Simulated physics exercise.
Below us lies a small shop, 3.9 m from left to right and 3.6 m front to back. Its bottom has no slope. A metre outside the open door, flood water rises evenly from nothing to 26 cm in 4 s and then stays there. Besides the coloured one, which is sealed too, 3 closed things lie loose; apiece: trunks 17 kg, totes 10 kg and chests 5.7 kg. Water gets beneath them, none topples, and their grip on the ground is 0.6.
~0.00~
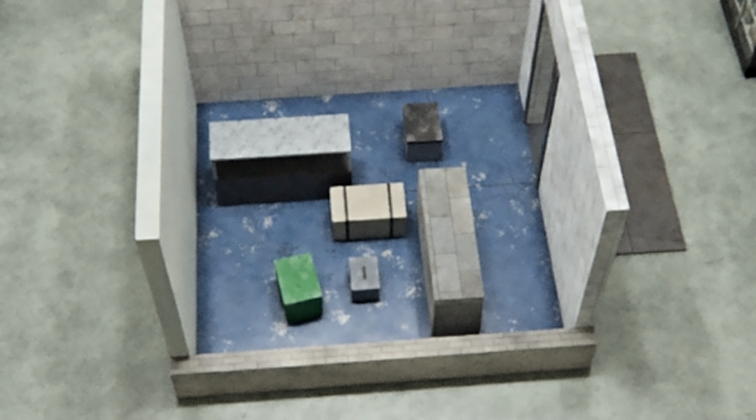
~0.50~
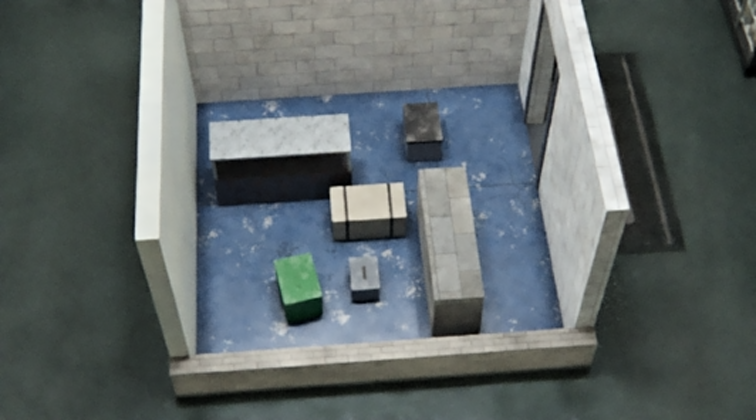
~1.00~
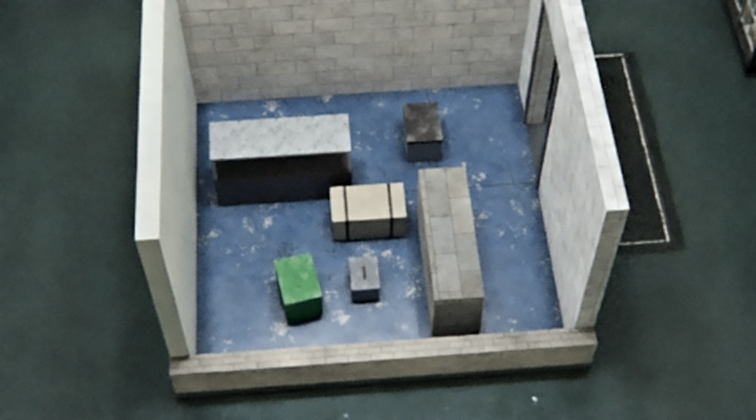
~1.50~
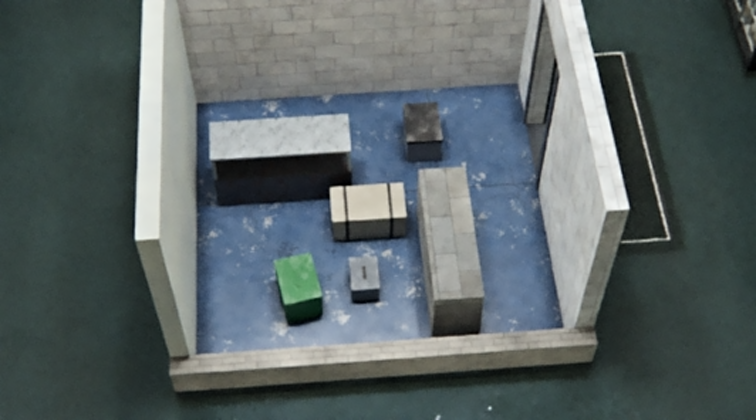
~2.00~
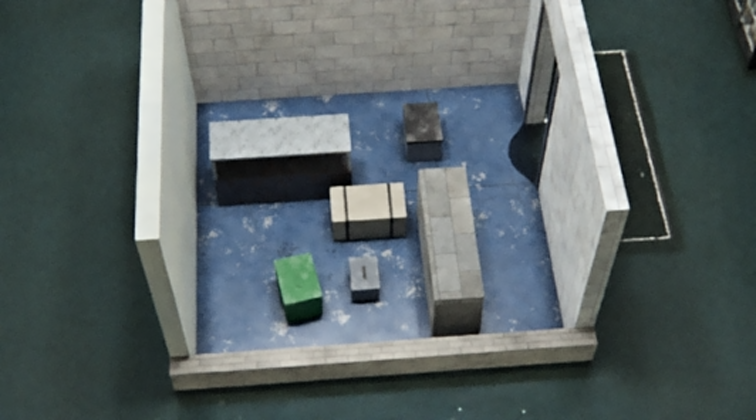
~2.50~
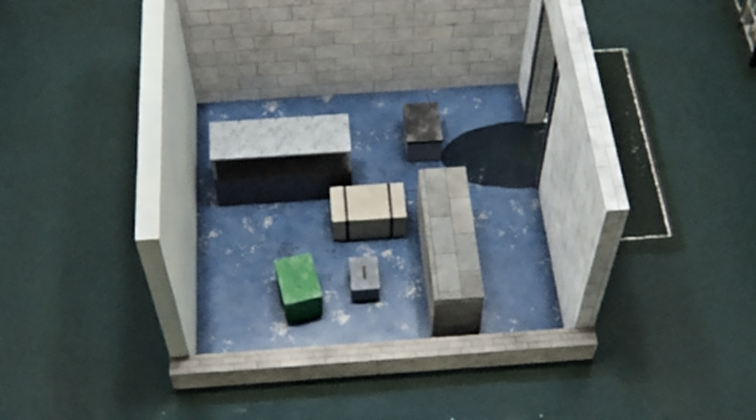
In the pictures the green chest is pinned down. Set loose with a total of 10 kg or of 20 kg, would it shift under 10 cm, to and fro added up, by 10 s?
For it, only the higher weight holds it.
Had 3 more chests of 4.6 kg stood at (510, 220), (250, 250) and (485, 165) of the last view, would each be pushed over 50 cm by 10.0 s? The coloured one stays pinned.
In turn: Short of it, over, more.
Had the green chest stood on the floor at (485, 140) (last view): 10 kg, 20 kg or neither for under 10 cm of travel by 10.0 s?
Neither is enough.
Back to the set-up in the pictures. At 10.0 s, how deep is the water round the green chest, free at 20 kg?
About 7 cm.
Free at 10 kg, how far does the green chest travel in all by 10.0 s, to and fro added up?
Some 20 cm in all.
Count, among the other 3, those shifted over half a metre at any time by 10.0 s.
That makes 1.
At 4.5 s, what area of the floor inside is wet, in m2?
Roughly 6.0 m2.
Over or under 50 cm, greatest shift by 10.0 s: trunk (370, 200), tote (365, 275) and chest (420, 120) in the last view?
In turn: Less, short of it, more.
After 3.5 s the green chest would be 0 cm from its start with 10 kg and 0 cm from its start with 20 kg; 0 cm of water round it then.
After 4.5 s the green chest would be 0 cm from its start with 10 kg and 0 cm from its start with 20 kg; 0 cm of water round it then.
After 7.0 s the green chest would be 0 cm from its start with 10 kg and 0 cm from its start with 20 kg; 1 cm of water round it then.
After 10.0 s the green chest would be 22 cm from its start with 10 kg and 0 cm from its start with 20 kg; 7 cm of water round it then.
